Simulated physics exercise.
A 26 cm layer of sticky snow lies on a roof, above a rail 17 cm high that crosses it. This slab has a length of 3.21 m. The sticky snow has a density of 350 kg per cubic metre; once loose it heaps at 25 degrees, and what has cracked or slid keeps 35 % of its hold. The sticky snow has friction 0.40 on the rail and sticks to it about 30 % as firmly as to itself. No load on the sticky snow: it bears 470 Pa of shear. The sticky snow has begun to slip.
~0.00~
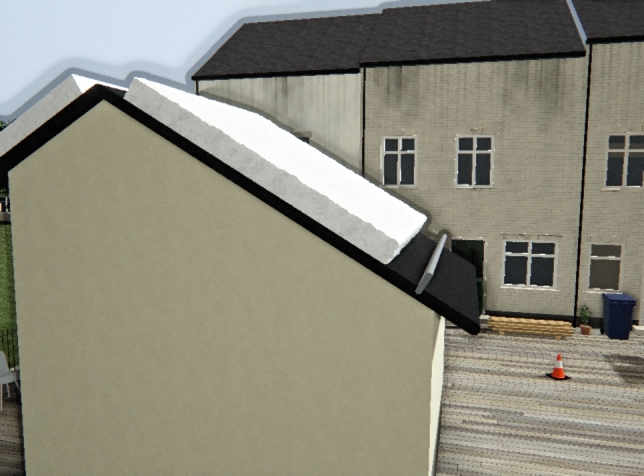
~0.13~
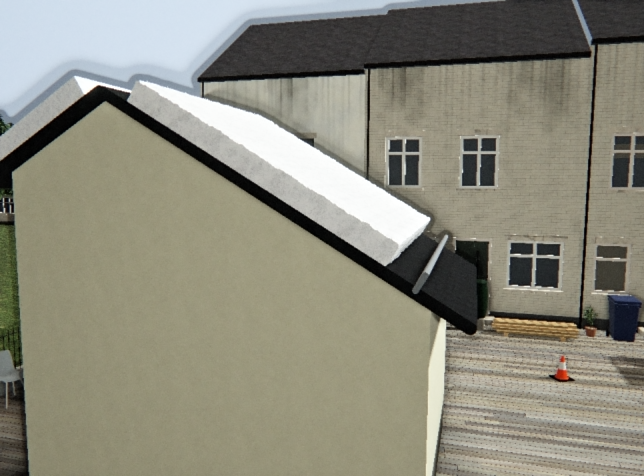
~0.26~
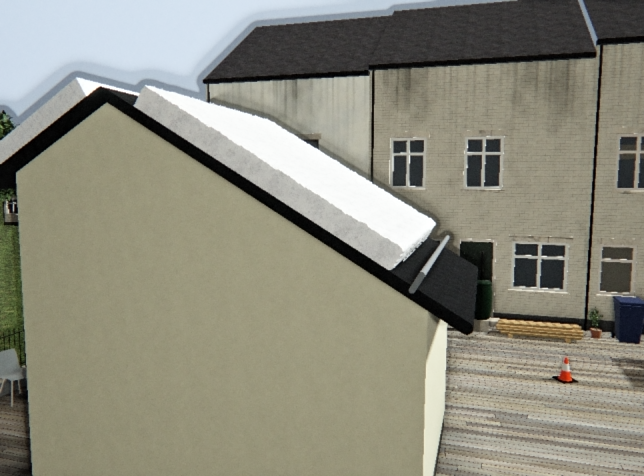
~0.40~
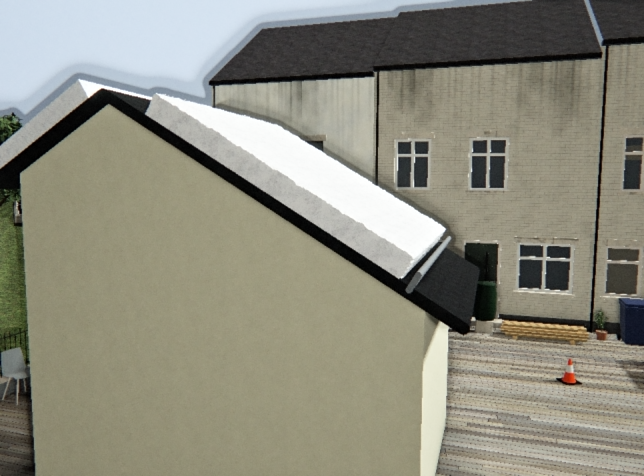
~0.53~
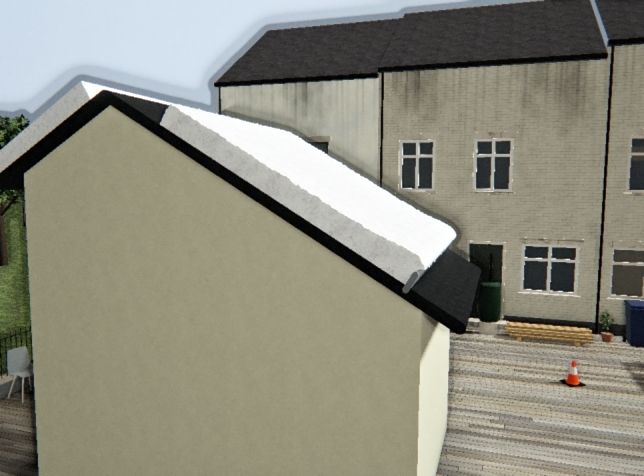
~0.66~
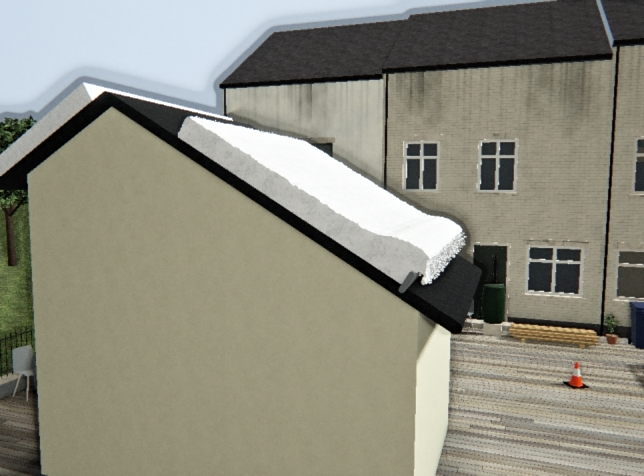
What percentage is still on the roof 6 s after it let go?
About 33 %.
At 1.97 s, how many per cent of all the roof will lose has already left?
It comes to about 80 percent.
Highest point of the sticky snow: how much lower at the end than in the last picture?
Around 1.0 m.
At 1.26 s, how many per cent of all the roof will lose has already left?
Near 30 in a hundred.
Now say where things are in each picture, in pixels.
Leading edge of the sticky snow at (398, 246), in the first frame.
Leading edge of the sticky snow at (398, 247), its middle shifted 2.9 cm, in the second frame.
Leading edge of the sticky snow at (402, 252), its middle shifted 11 cm, in the third frame.
Leading edge of the sticky snow at (412, 261), its middle shifted 26 cm, in the fourth frame.
Leading edge of the sticky snow at (424, 269), its middle shifted 45 cm, 3 % of it past the rail, in one piece, in the fifth frame.
Leading edge of the sticky snow at (433, 263), its middle shifted 66 cm, 8 % of it past the rail, cracking, in the sixth frame.
After 1.26 s, 79 % of the snow is on the roof.
After 1.97 s, 46 % of the snow is on the roof.
After 2.69 s, 38 % of the snow is on the roof.
After 3.40 s, 37 % of the snow is on the roof.
After 6.00 s, at the end, 33 % of the snow is on the roof.
